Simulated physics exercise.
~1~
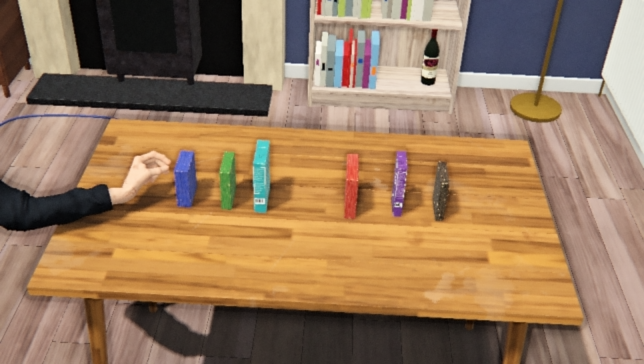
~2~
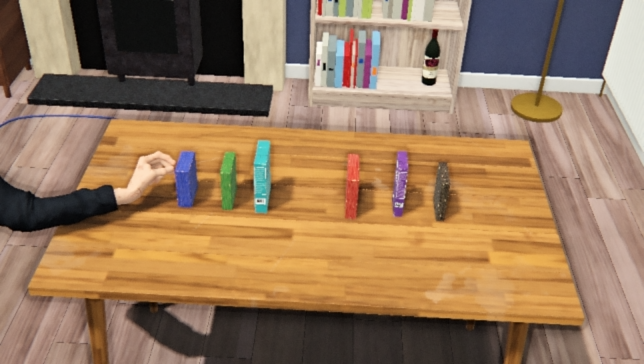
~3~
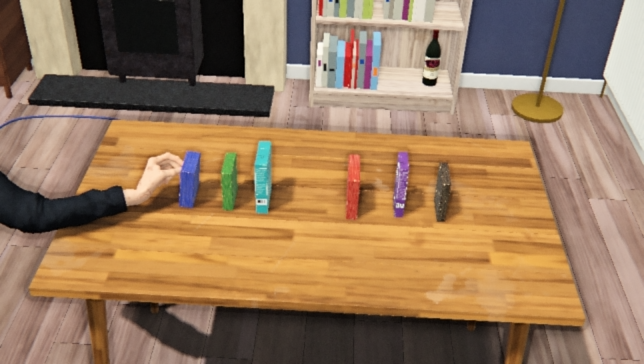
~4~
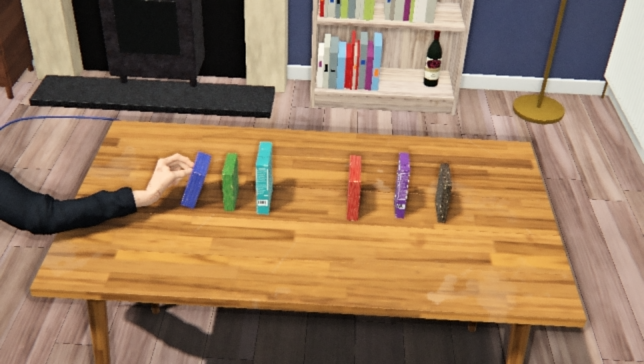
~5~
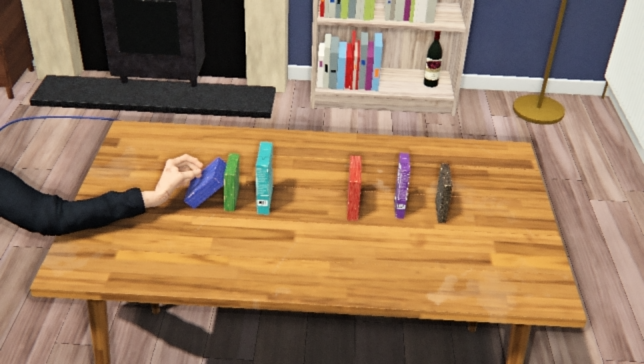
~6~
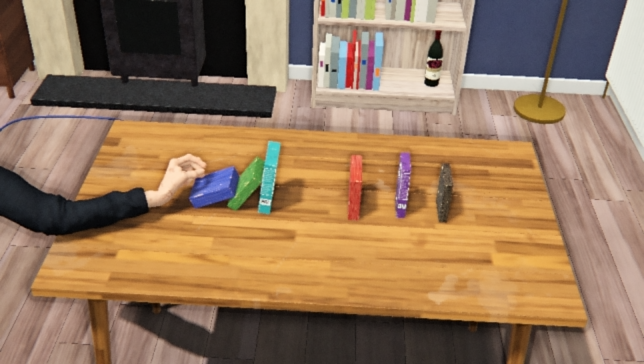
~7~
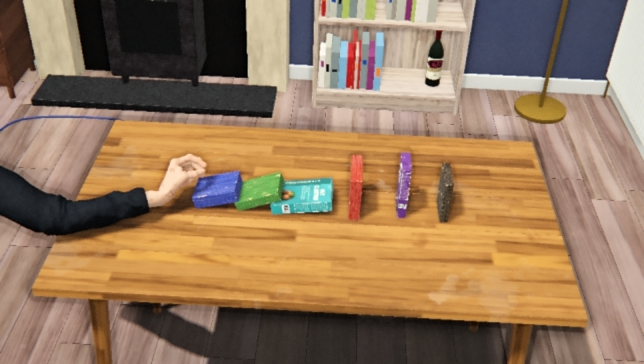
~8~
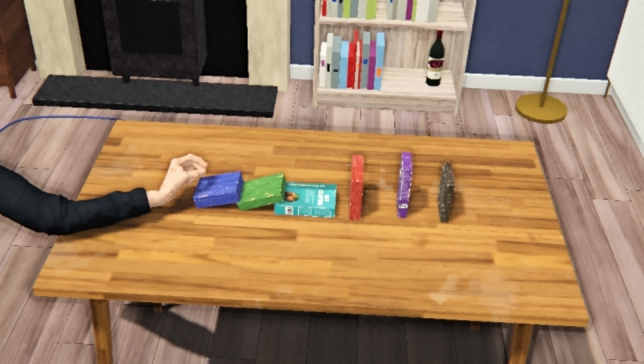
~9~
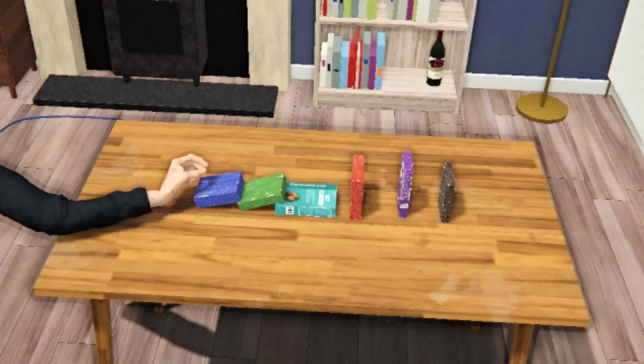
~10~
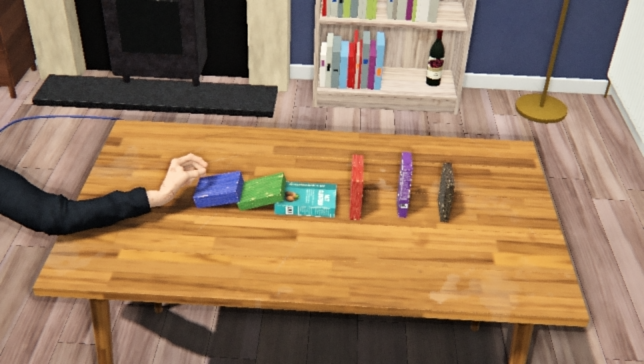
We see a hand tip the blue board at the left of a domino-like row, toppling it rightward, then the green block and turquoise packet in turn; these three end lying on the wooden table, while the red board, purple packet and black block remain standing.
